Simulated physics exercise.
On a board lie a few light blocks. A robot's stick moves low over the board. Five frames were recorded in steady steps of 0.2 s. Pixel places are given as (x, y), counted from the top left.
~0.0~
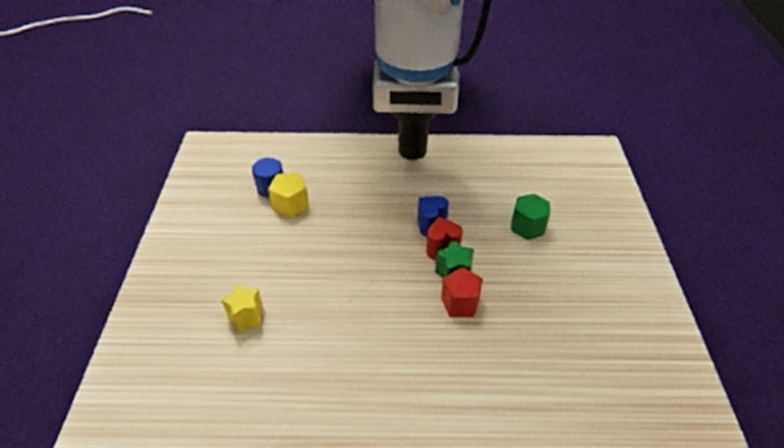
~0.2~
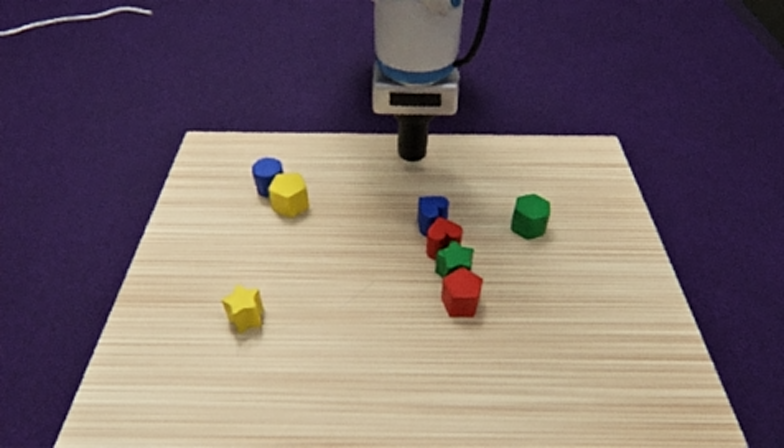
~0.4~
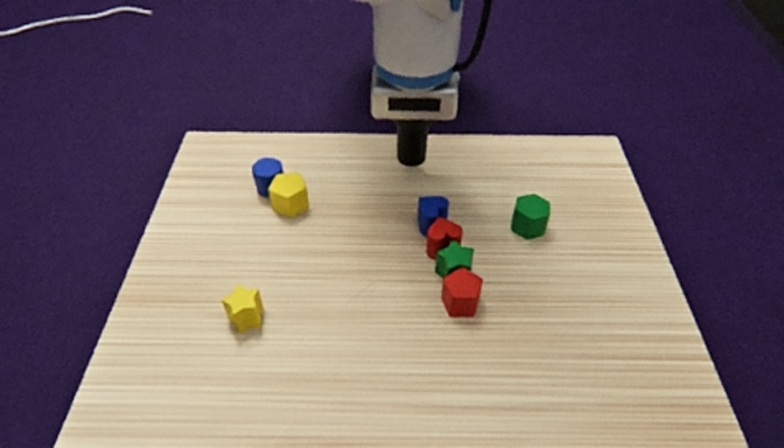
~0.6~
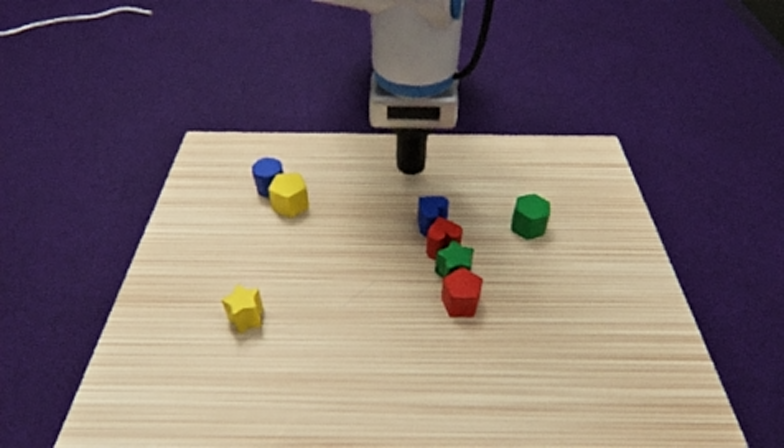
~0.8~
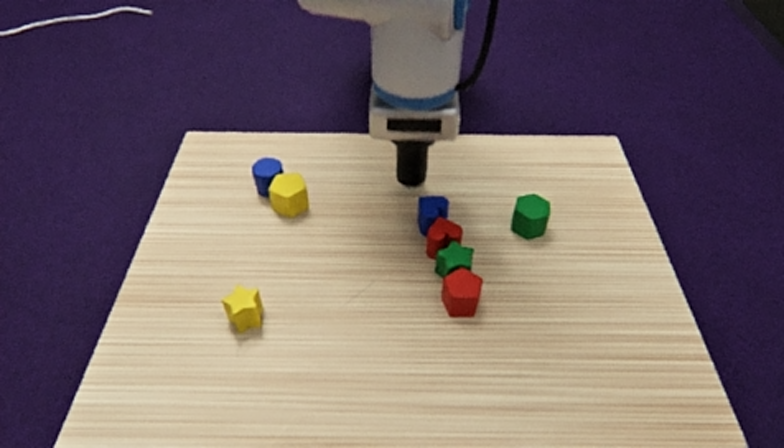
Robot arm with a dark stick moving slightly forward over a wooden board toward a blue block, the coloured blocks staying still.
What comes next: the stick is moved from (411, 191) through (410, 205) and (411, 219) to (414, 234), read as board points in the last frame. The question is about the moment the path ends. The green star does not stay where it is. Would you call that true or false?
False - the claim does not hold.
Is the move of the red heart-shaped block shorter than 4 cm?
That would be a yes.
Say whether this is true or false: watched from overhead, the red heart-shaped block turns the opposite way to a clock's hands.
False
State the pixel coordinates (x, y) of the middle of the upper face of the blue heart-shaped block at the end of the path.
I predict (445, 216).
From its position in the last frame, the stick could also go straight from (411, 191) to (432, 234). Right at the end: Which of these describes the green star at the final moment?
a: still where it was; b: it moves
b: It moves.
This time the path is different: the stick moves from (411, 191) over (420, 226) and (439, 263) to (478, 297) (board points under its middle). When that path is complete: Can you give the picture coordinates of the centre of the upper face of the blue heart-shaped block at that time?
Its top centre is at about (458, 218).
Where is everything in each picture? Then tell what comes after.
Lower end of the stick at (413, 152), tops of blocks, blue heart-shaped block at (433, 205), red heart-shaped block at (444, 229), green star at (457, 254), in the first picture.
Stick at (412, 153), blocks as before, in the second picture.
Stick at (411, 158), blocks as before, in the third picture.
Stick at (411, 166), blocks as before, in the fourth picture.
Stick at (411, 178), blue heart-shaped block at (433, 205), red heart-shaped block at (444, 229), green star at (457, 254), in the fifth picture.
On the path given first. Halfway along, stick at (411, 199); blue heart-shaped block at (435, 207), turned 15° anticlockwise; red heart-shaped block at (446, 231).
At the end, stick at (415, 221); blue heart-shaped block at (445, 216), turned 85° anticlockwise; red heart-shaped block at (462, 235), turned 50° clockwise; green star not moved.
